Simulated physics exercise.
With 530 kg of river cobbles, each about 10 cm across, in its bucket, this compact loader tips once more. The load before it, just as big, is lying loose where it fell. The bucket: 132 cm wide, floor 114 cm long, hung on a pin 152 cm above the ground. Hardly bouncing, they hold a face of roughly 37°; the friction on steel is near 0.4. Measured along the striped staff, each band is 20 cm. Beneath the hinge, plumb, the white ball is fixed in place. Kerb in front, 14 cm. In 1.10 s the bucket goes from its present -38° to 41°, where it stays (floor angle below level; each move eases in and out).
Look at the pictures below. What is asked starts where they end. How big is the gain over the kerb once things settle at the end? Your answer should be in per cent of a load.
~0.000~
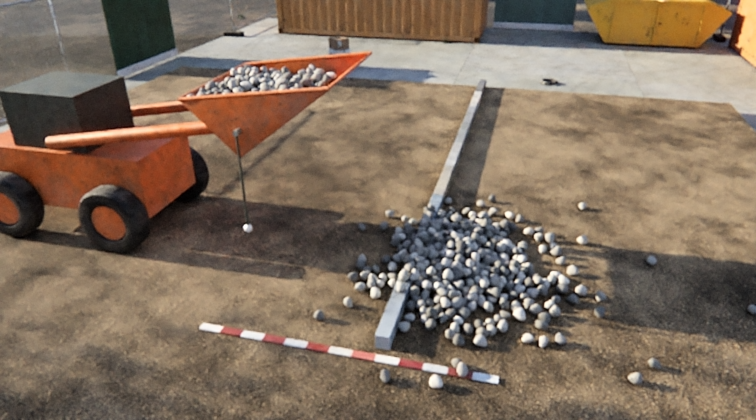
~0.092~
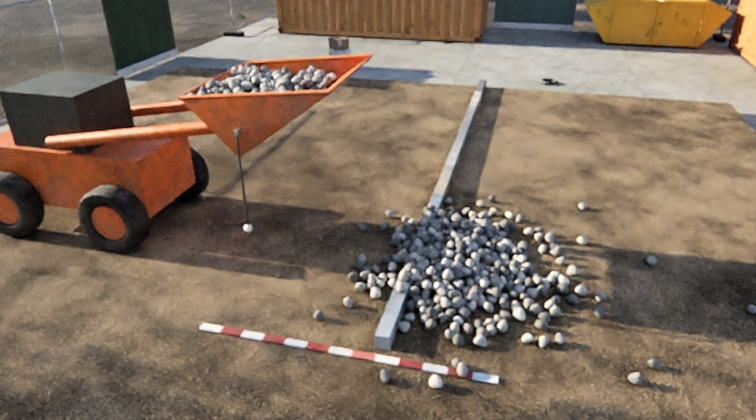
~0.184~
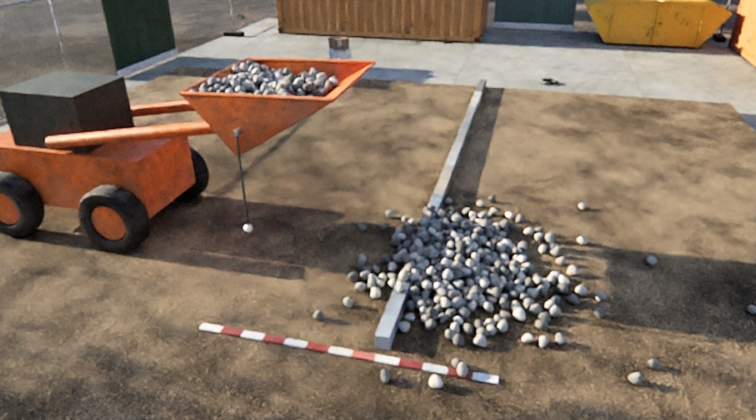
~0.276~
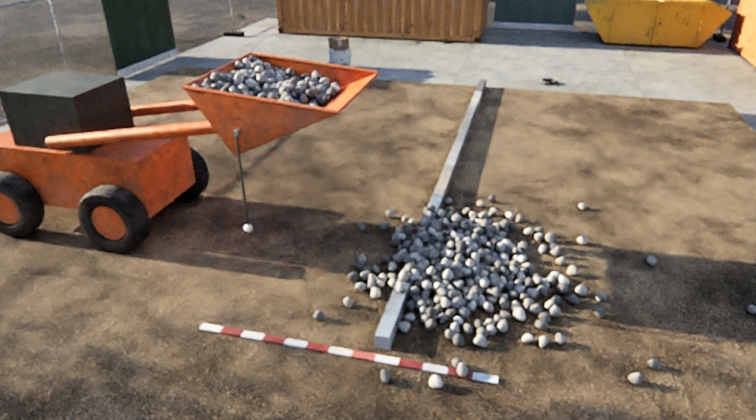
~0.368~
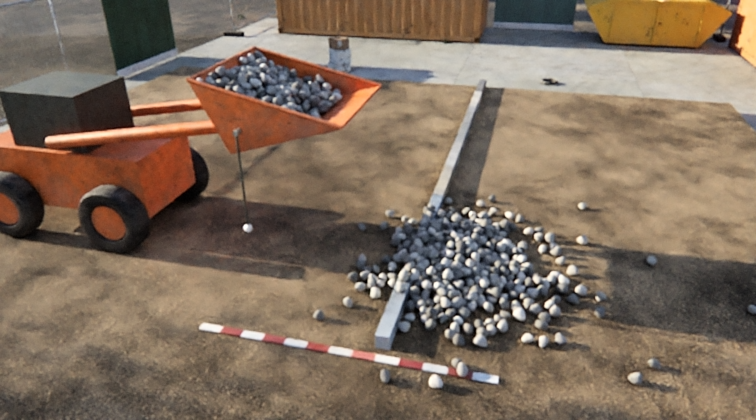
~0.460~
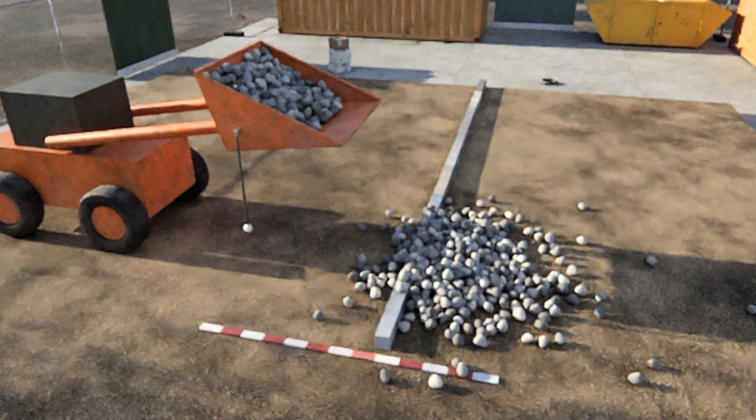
The gain is about 5 per cent of a load.
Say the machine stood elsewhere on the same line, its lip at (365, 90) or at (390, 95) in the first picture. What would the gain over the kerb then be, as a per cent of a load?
First place: Roughly 30 %; second place: Roughly 60 %.
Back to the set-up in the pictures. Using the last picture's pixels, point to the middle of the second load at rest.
(381, 245).
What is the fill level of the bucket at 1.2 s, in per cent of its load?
Roughly 75 per cent remains inside.
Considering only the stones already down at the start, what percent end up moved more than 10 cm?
5 %.
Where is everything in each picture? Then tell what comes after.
The first picture shows lip at (329, 89), floor tilted -38°, highest stones at (311, 77). The earlier load is highest near (448, 245), 22 cm above ground level, 13 % on this side of the kerb, 87 % over the kerb.
In the second picture, the bucket is at -36°, its lip at (330, 92); the top of the load is at (281, 75); the stones move at 0.1 m/s on average.
The third picture shows lip at (334, 100), floor tilted -32°, highest stones at (254, 71); the stones move at 0.3 m/s on average.
In the fourth picture, the bucket is at -26°, its lip at (338, 112); the top of the load is at (249, 68); the stones move at 0.4 m/s on average.
In the fifth picture, the bucket is at -17°, its lip at (342, 128); the top of the load is at (253, 64); the stones move at 0.4 m/s on average.
In the sixth picture, the bucket is at -8°, its lip at (343, 145); the top of the load is at (256, 60); the stones move at 0.5 m/s on average.
After 0.8 s the floor is at 28°; in per cent of one load, 100 in the bucket, 13 on this side of the kerb, 87 over the kerb; the foremost stones are at (629, 288).
After 1.2 s the floor is at 41°; in per cent of one load, 77 in the bucket, 36 on this side of the kerb, 87 over the kerb; the foremost stones are at (629, 288).
After 1.5 s the floor is at 41°; in per cent of one load, 18 in the bucket, 95 on this side of the kerb, 87 over the kerb; the foremost stones are at (629, 288).
After 4.4 s the floor is at 41°; in per cent of one load, 0 in the bucket, 107 on this side of the kerb, 92 over the kerb; the foremost stones are at (629, 288). Net gain over the kerb, 5.
